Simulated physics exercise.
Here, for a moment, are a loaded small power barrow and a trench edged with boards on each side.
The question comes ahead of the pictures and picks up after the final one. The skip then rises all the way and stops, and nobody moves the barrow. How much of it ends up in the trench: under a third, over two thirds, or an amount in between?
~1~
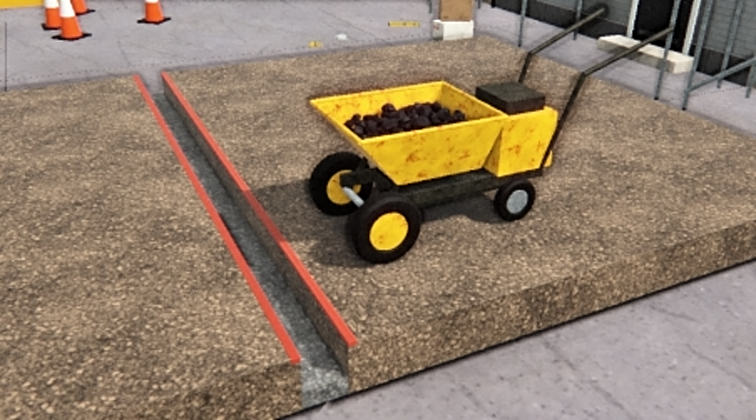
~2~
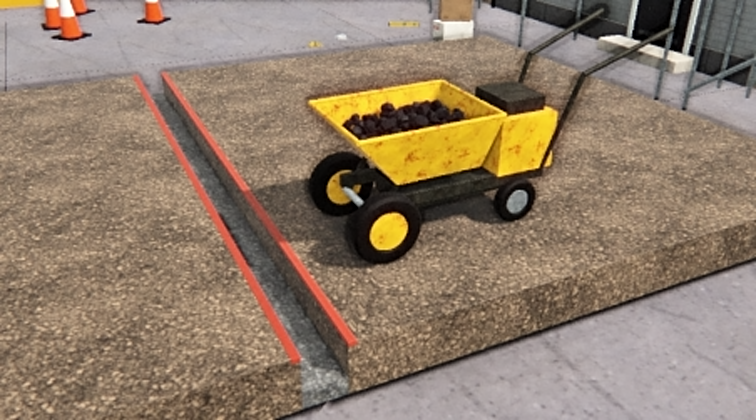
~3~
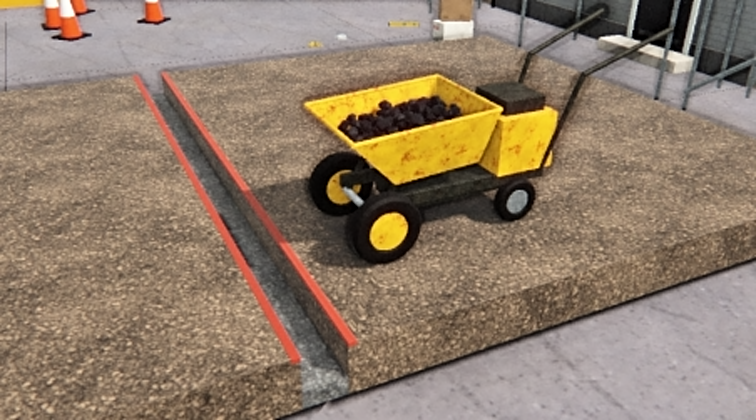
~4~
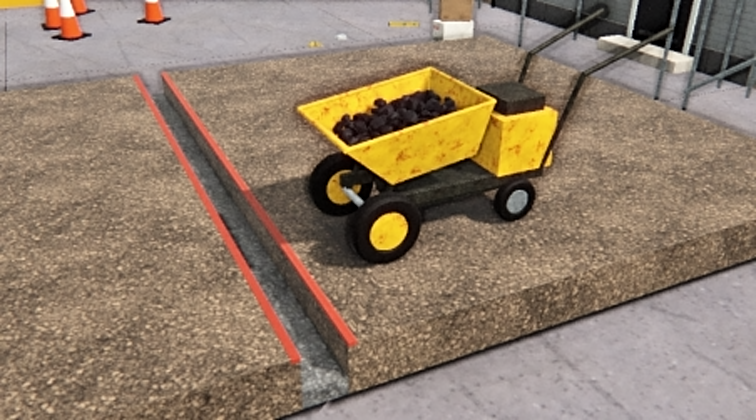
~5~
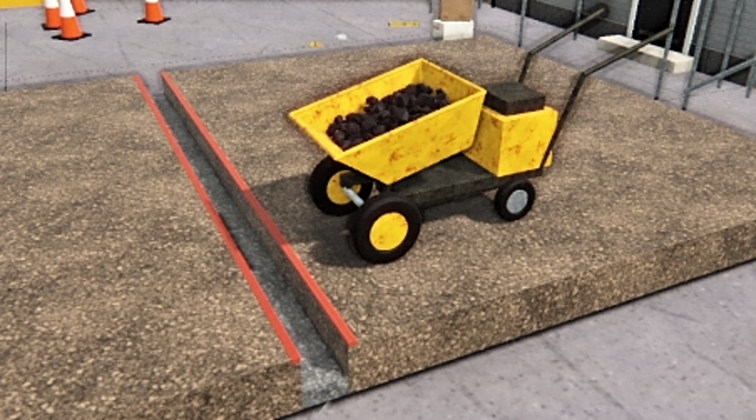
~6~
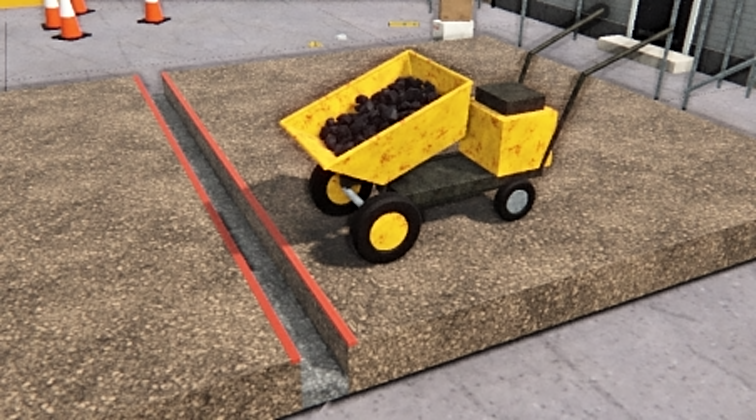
In between.
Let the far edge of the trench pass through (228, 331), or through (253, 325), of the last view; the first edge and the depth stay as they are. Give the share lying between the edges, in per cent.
In order, some 100 and some 80 percent.
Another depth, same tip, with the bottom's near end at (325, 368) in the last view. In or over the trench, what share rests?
40 %.
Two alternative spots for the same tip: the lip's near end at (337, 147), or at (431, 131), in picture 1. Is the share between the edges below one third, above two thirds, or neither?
Spot 1: Less than a third. Spot 2: One to two thirds.
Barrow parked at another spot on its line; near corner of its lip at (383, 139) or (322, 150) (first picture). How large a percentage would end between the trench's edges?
The first gives close to 80 per cent and the second 0 per cent.
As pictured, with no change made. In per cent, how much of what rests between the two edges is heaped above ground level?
My figure is near 0 per cent.
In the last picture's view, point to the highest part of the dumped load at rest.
Summit once settled: About (209, 252).
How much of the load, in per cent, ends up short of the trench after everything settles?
My estimate is around 0 percent.
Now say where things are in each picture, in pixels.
The first frame shows lip of the skip at (361, 143), level; top of the load at (420, 125), lumps of coal; first edge of the trench at (327, 304); far edge at (273, 319), the trench under half as wide as the skip, and about as deep as wide.
The second frame shows lip of the skip at (359, 144), tipped barely; top of the load at (419, 124).
The third frame shows lip of the skip at (354, 146), tipped barely; top of the load at (416, 122).
The fourth frame shows lip of the skip at (346, 151), tipped a little; top of the load at (421, 109).
The fifth frame shows lip of the skip at (337, 158), tipped clearly; top of the load at (422, 105).
The sixth frame shows lip of the skip at (326, 167), tipped clearly; top of the load at (412, 99); first edge of the trench at (327, 304); far edge at (273, 319).
Soon, skip tipped steeply; all in the skip.
A while on, skip tipped right over; about half in the skip; about a quarter in or heaped over the trench; about a quarter beyond it; a stray few falling.
Towards the end, skip tipped right over; a stray few in the skip; about half in or heaped over the trench; about half beyond it.
Finally, skip tipped right over; about half in or heaped over the trench; about half beyond it.
